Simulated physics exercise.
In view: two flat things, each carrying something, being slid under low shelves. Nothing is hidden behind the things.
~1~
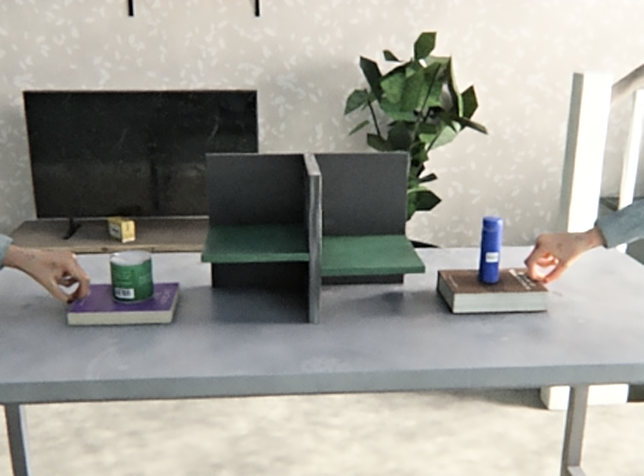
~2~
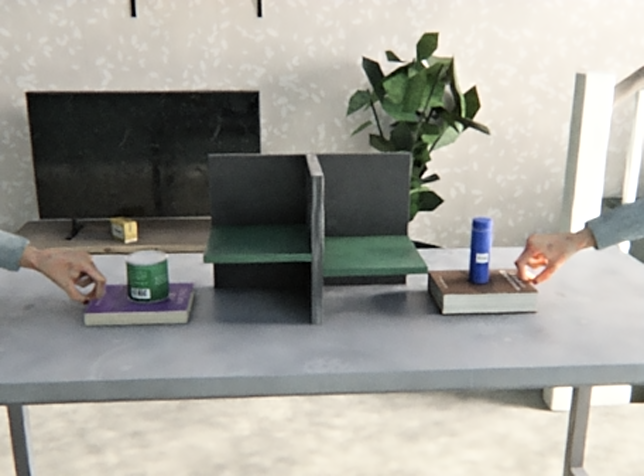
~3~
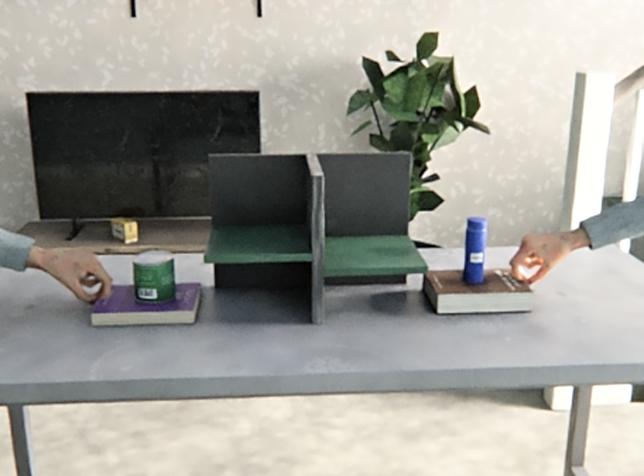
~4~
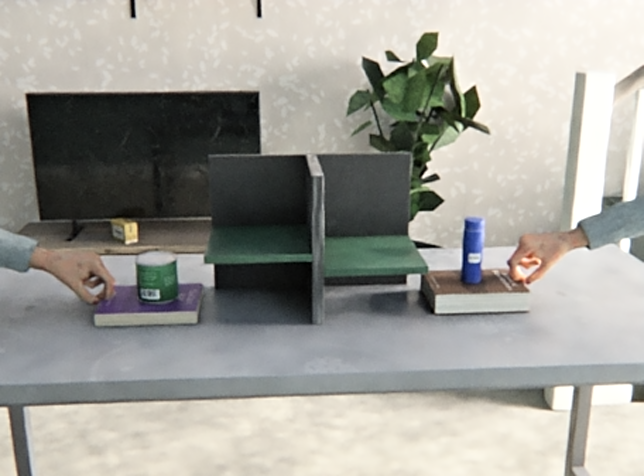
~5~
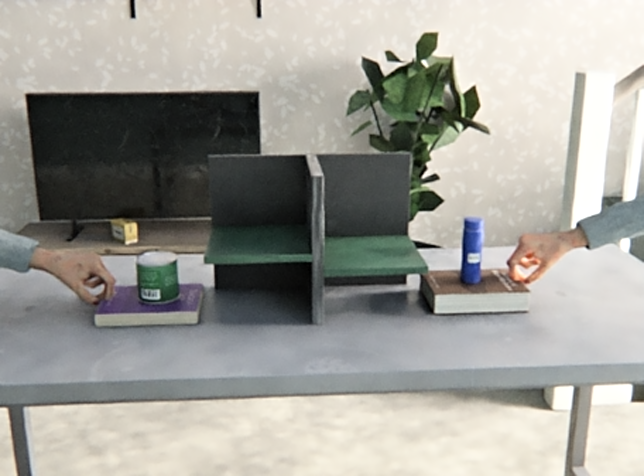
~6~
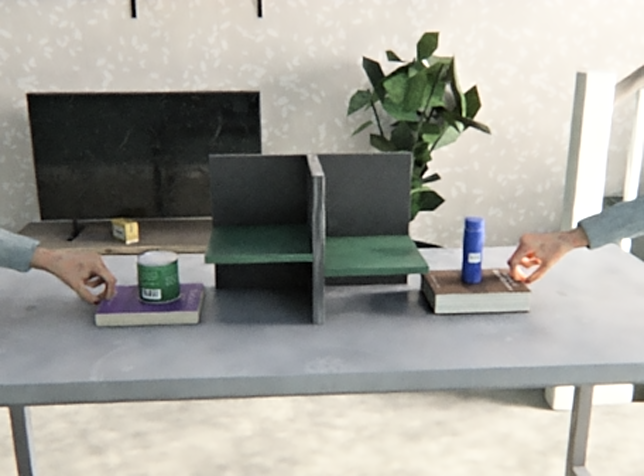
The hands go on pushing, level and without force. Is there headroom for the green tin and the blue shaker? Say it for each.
Outcome: The green tin passes below; the blue shaker is knocked back.
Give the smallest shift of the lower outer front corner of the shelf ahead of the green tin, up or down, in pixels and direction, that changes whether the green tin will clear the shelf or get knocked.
A shift of 8 pixels, going down.
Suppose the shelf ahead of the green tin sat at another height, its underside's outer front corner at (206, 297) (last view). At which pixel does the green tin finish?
Near (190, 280).
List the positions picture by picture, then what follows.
The first picture shows hands sliding the things forward; green tin (132, 277); blue shaker (490, 250); shelf (311, 235).
The second picture shows hands sliding the things forward; blue shaker (481, 250); brown book (481, 291).
The third picture shows hands sliding the things forward; green tin (154, 277); purple book (149, 303).
The fourth picture shows hands sliding the things forward; blue shaker (472, 250); shelf (314, 236).
The fifth picture shows hands sliding the things forward; green tin (157, 278); brown book (473, 291).
The sixth picture shows hands sliding the things forward; green tin (158, 277); blue shaker (472, 250); purple book (153, 303).
Then, 1.14 s past the last view, green tin riding along near (216, 276); blue shaker riding along near (433, 251).
Then, 2.44 s past the last view, green tin riding along near (263, 275); blue shaker leaning 14° off how it started near (431, 251).
Then, 2.64 s past the last view, green tin riding along near (263, 275); blue shaker leaning 57° off how it started near (448, 266).
Finally, the green tin clears the shelf, near (263, 275); the blue shaker strikes the shelf, near (467, 292).
